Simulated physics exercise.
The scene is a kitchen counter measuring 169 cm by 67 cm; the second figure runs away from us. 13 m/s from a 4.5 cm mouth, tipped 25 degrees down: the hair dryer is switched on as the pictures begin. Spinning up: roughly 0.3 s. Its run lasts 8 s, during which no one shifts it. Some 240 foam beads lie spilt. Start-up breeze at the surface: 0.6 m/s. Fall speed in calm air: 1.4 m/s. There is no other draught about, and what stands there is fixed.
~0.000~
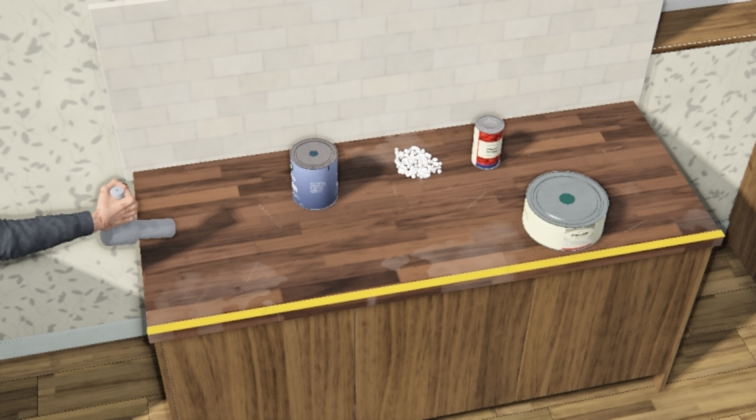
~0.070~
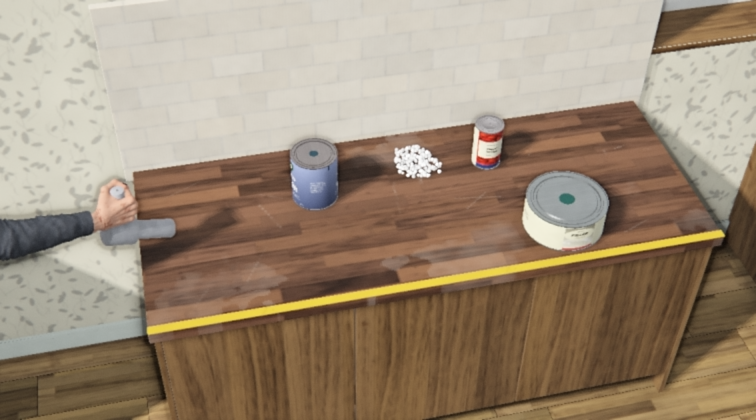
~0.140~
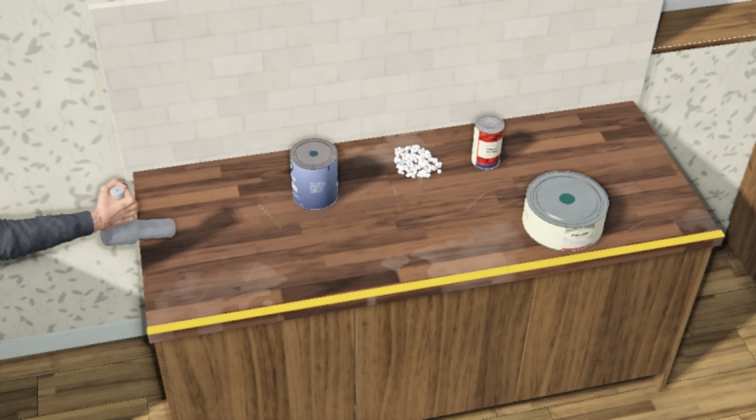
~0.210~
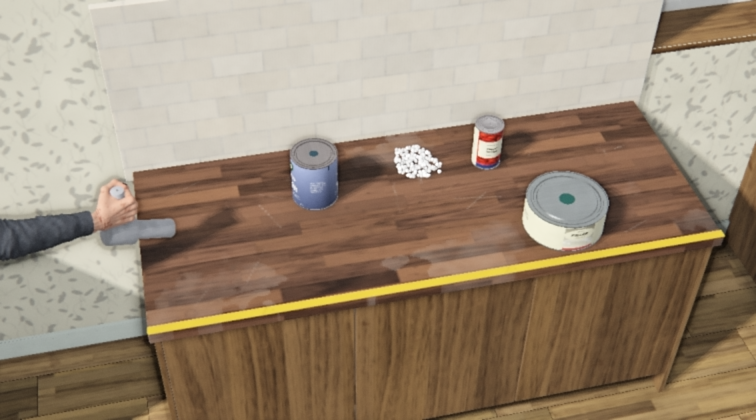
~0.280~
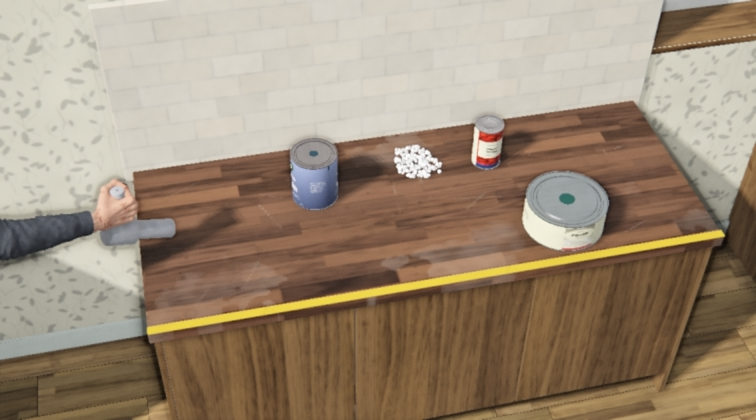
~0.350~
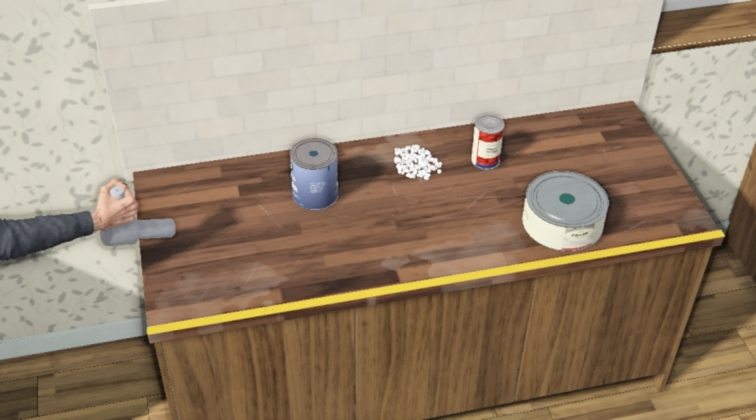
At first, a hand at the left holds a grey hair dryer over the end of a wooden counter, where a blue tin, a heap of small white beads, a red tin and a wide pale tin sit. The hand stays still, and the beads and tins show no visible movement throughout.
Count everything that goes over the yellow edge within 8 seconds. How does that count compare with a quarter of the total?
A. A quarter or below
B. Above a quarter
A.
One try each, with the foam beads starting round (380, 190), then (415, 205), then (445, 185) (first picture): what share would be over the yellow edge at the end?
It goes 0 %, then 5 %, then 0 %.
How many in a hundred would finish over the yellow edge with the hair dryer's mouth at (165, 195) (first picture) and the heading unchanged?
My estimate is close to 0 percent.
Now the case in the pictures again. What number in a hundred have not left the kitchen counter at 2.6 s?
Roughly 80 %.
After 1.6 s the count stands so, 0 % are over the yellow edge; the middle of those still in play is near (419, 162).
After 2.6 s the count stands so, 0 % are over the yellow edge; the middle of those still in play is near (462, 138).
After 4.4 s the count stands so, 0 % are over the yellow edge; the middle of those still in play is near (456, 141).
After 8.0 s, at the end, 0 % are over the yellow edge.
